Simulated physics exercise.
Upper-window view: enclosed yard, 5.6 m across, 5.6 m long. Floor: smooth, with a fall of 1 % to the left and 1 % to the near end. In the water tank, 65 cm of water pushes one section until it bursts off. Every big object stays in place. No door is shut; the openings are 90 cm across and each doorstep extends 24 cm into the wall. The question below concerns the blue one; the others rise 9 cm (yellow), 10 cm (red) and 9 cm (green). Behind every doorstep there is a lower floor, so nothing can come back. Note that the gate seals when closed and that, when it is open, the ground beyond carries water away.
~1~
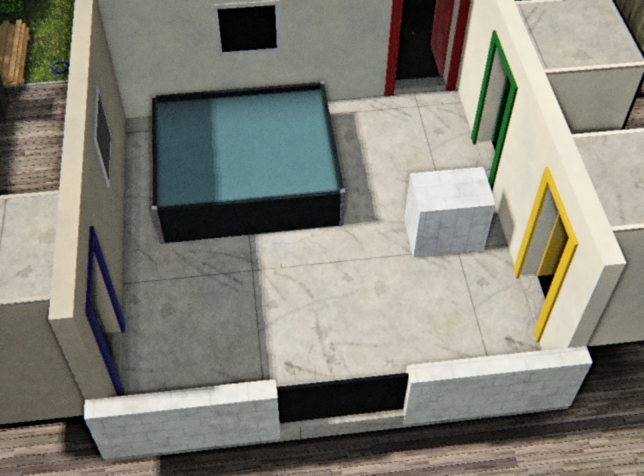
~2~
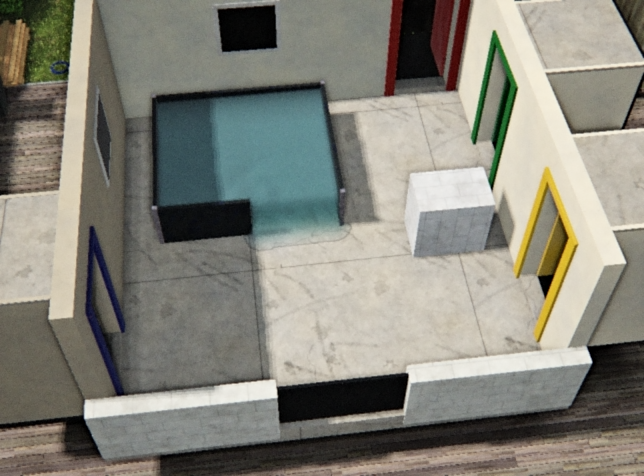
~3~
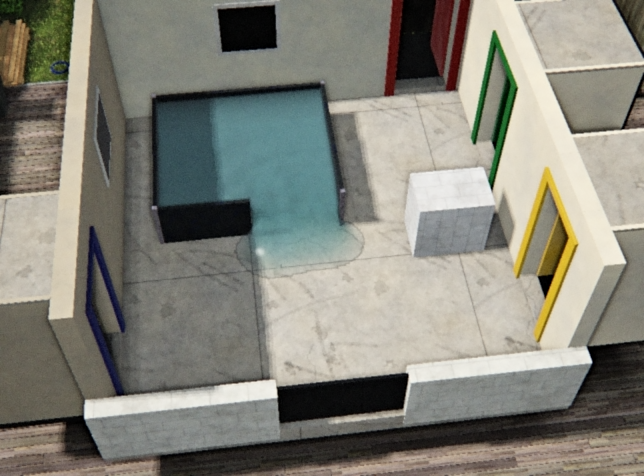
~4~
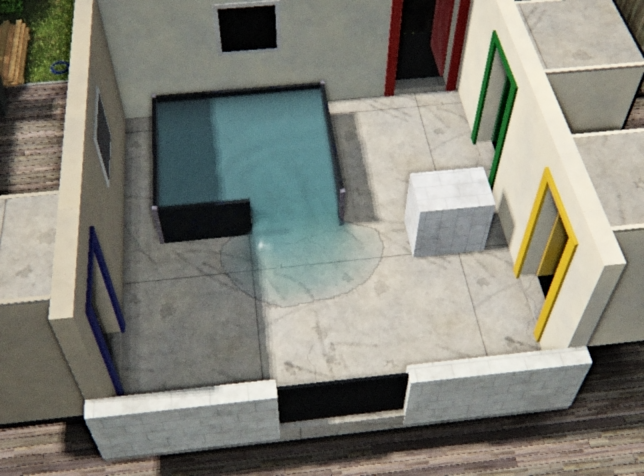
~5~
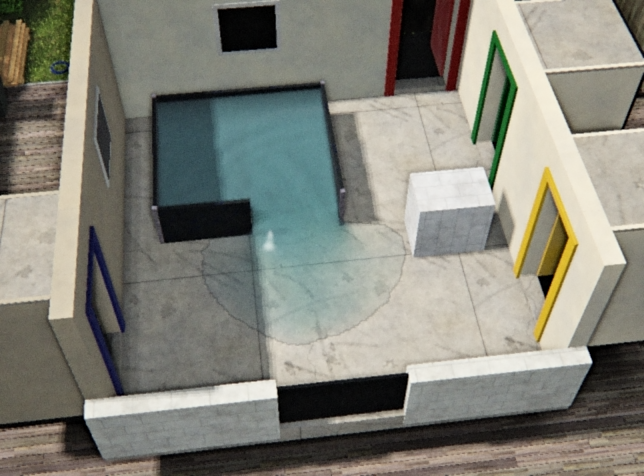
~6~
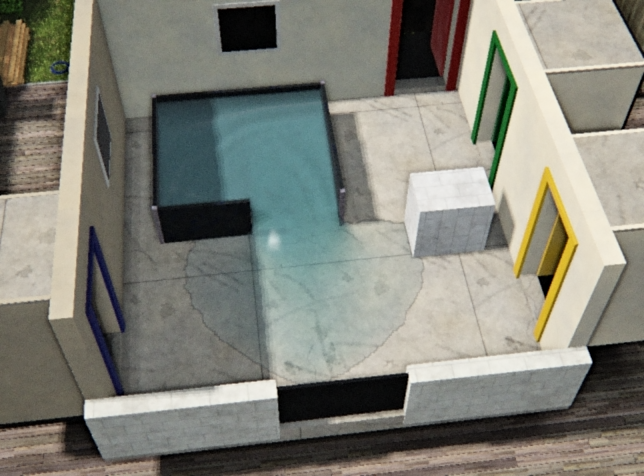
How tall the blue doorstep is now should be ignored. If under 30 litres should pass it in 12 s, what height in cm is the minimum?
The minimum is around 19 cm.
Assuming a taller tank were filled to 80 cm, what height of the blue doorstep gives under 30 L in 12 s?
24 cm.
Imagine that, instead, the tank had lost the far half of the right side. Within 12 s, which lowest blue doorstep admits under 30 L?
With that break, close to 11.0 cm.
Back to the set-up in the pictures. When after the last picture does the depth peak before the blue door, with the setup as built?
The depth peaks at about 3.0 seconds.
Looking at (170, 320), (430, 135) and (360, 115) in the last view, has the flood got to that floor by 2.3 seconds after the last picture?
1: Awash; 2: Unwetted; 3: Unwetted.
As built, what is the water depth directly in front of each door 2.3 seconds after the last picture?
Centimetres: Yellow = 19, red = 0, blue = 18, green = 0.
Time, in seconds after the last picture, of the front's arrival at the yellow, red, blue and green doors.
Yellow: 1.3 s; red: 3.8 s; blue: 1.0 s; green: 3.0 s.
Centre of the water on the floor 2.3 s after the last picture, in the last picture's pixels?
Centre of mass: About (295, 259) px.
Then, 0.7 s after the last picture water covers 40 % of the floor, deepest (36 cm) near (321, 238); it has not reached the blue door.
Then, 2.3 s after the last picture water covers 55 % of the floor, deepest (38 cm) near (538, 382); 18 cm at the blue door, 24 litres in over its 5 cm doorstep.
Then, 11.3 s after the last picture water covers 100 % of the floor, deepest (20 cm) near (125, 202); 15 cm at the blue door, 549 litres in over its 5 cm doorstep.
At the blue door as built, the water peaked near 18 cm, 3.1 s after the last picture.
Run again over the same 12 s with other heights there, 49 litres in over 17.5 cm, 18 litres over 20.5 cm. The limit of 30 litres is kept from about 19 cm up.
